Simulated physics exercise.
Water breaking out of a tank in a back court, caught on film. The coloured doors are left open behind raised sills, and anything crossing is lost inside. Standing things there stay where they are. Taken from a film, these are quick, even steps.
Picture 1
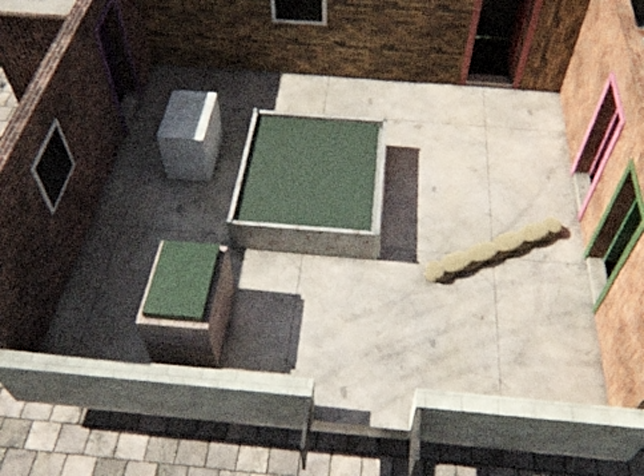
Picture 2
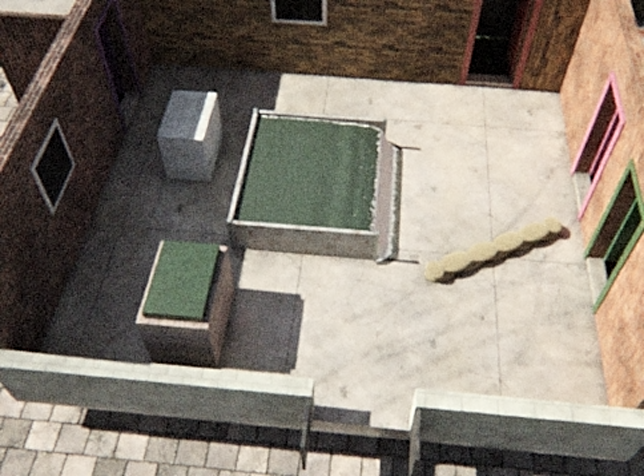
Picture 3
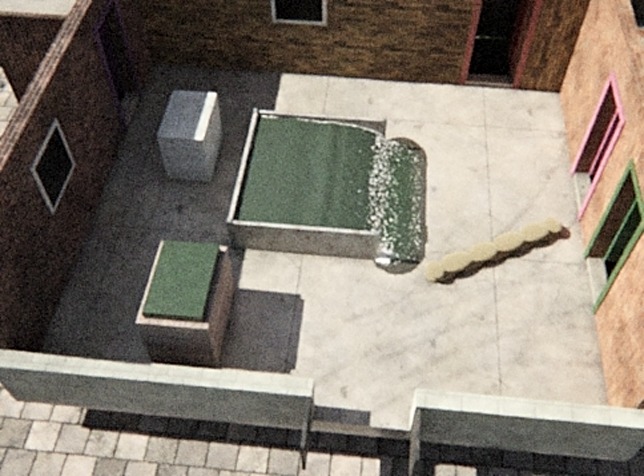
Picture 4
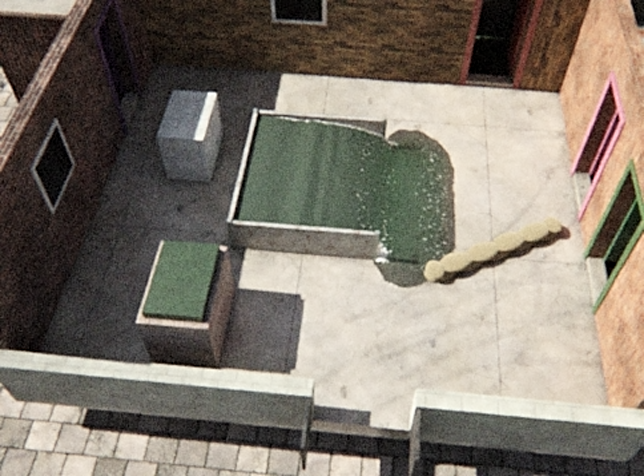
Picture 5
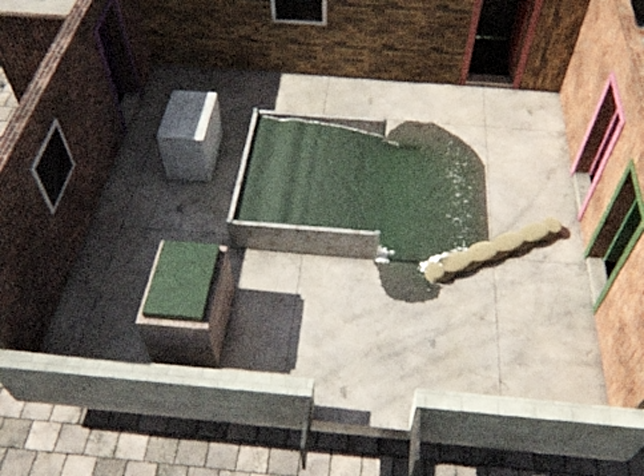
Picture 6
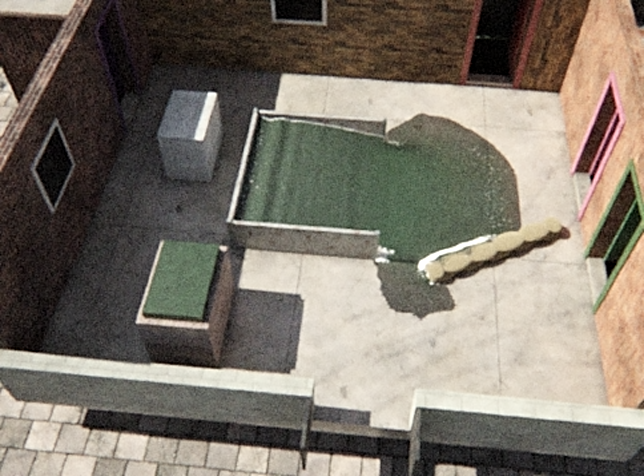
Dark green water breaks out through the right side of a low, pale-walled tank in a walled back court, seen from high above by a camera that stays still. A pale block and a smaller green-topped box stand to the left, with a lumpy yellowish barrier and pink- and green-framed openings to the right. The water pours out foaming, fans rightward across the pale paving, and runs along the barrier and around its near end.
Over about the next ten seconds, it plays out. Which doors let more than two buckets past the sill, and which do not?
Here is the split: The pink door lets more through; the green door keeps it to two or fewer; the red door lets more through; the purple door keeps it to two or fewer.
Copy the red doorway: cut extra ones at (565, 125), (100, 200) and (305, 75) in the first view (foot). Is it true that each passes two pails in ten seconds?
In order: Exceeds it, falls short, falls short.
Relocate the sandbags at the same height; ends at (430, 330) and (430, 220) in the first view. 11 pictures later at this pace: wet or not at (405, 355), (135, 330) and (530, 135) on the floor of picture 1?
As listed: Flooded, dry, flooded.
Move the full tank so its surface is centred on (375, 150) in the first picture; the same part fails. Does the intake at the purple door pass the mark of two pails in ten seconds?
Result for purple: It doesn't reach it.
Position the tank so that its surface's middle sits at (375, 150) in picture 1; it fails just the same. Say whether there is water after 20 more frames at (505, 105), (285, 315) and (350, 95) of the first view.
In that order: Reached by the flood, not reached, not reached.
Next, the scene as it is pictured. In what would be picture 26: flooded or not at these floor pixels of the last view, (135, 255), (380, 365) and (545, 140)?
In that order the points end up high and dry, soaked and soaked.
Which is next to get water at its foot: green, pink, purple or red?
That would be the pink one.
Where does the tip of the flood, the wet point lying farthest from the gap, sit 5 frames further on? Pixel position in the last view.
Estimated pixel: (564, 138).
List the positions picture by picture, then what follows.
In the first picture, the water tank at (312, 171) is whole and still.
In the second picture, the front is at (387, 260), out from the gap at (378, 190).
In the third picture, water pours out at (378, 192) and has run to (395, 270).
In the fourth picture, water pours out at (378, 193) and has run to (414, 134).
In the fifth picture, the front is at (454, 139), out from the gap at (378, 193).
In the sixth picture, water pours out at (378, 193) and has run to (499, 157).
A moment on, water covers 25 % of the floor; the pink door under two buckets in, the green door not reached, the red door not reached, the purple door not reached.
Next, water covers 35 % of the floor; the pink door far over two buckets in, the green door wet at the sill, nothing in, the red door wet at the sill, nothing in, the purple door not reached.
Then, water covers 35 % of the floor; the pink door far over two buckets in, the green door wet at the sill, nothing in, the red door under two buckets in, the purple door not reached.
Later, water covers 60 % of the floor; the pink door far over two buckets in, the green door wet at the sill, nothing in, the red door over two buckets in, the purple door not reached.
In the end, water covers 85 % of the floor; the pink door far over two buckets in, the green door wet at the sill, nothing in, the red door over two buckets in, the purple door under two buckets in.
